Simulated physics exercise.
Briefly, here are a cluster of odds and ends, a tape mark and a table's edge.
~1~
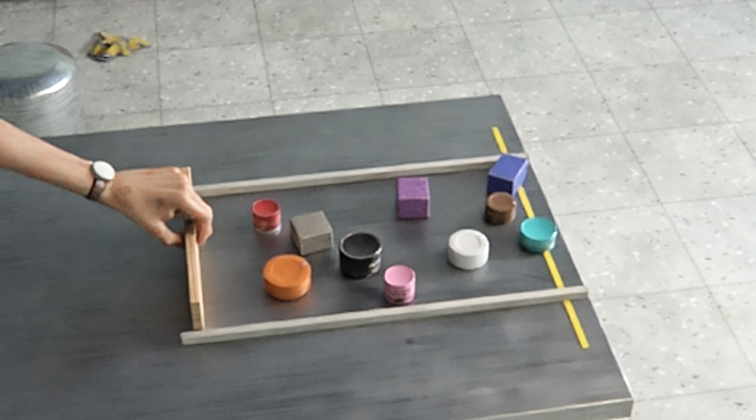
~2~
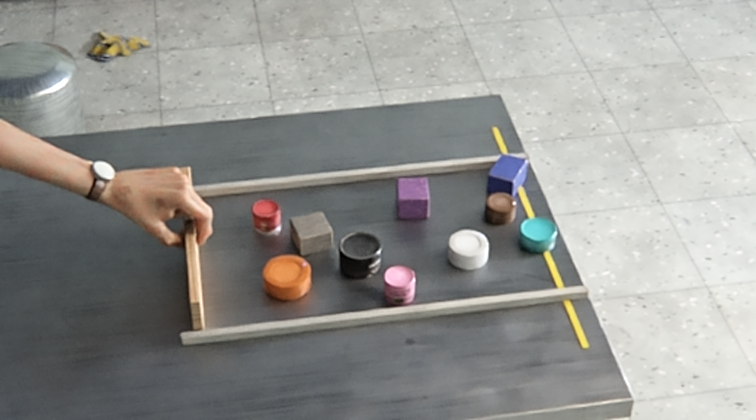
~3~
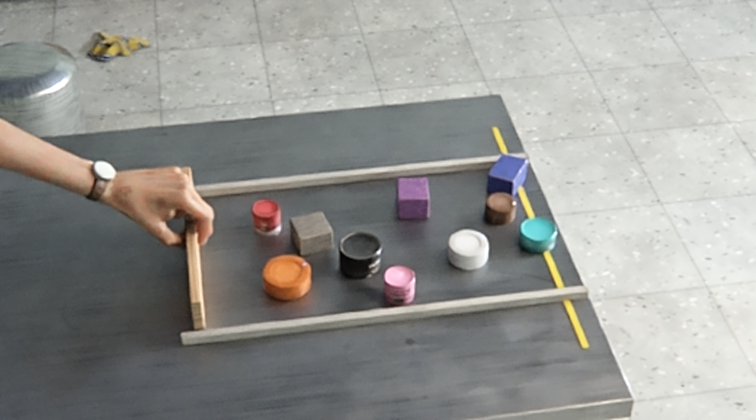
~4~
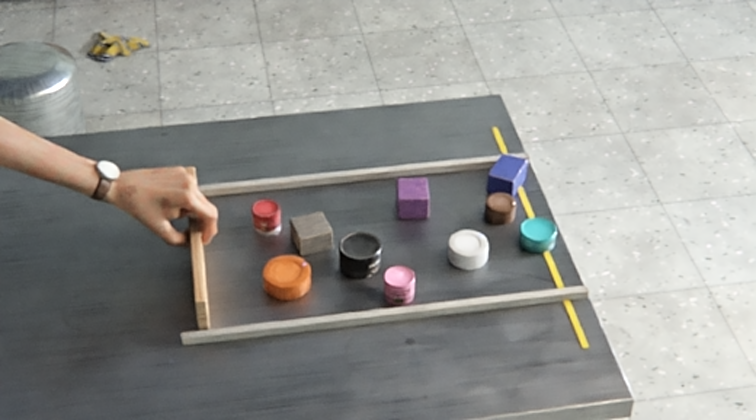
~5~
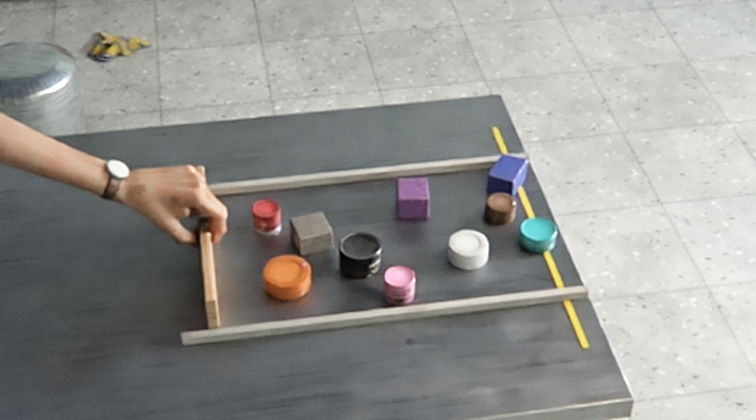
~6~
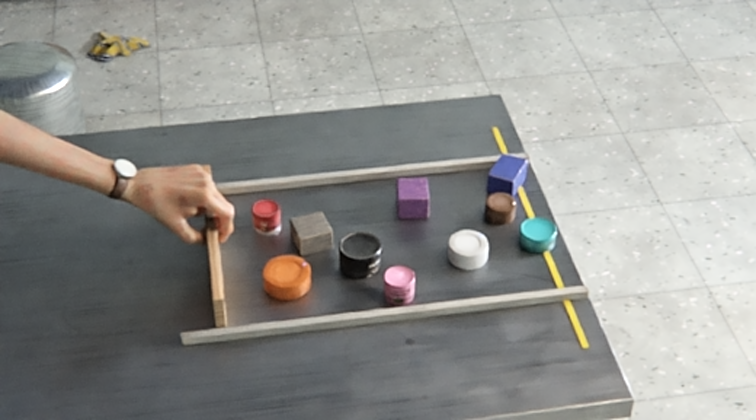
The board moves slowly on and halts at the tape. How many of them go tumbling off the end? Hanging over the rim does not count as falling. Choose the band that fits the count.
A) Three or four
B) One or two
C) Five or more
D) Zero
Option C: Five or more.
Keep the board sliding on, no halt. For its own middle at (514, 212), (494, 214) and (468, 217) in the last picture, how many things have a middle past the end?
5, 2 and 0.
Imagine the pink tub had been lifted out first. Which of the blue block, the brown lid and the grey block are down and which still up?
The blue block ends up below - the brown lid ends up below - the grey block remains.
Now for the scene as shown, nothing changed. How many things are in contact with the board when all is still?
I count 5 of them.
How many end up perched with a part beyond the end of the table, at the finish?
I'd say 5 of them.
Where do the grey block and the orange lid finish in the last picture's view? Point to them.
Answer: First (549, 209), after that (570, 246).
Soon after, none off yet; turquoise tub at rest near (538, 235); blue block at rest near (507, 176); brown lid at rest near (500, 209).
In the end, the number that fall off is five or more; gone, black tub, white lid, brown lid, blue block and turquoise tub.
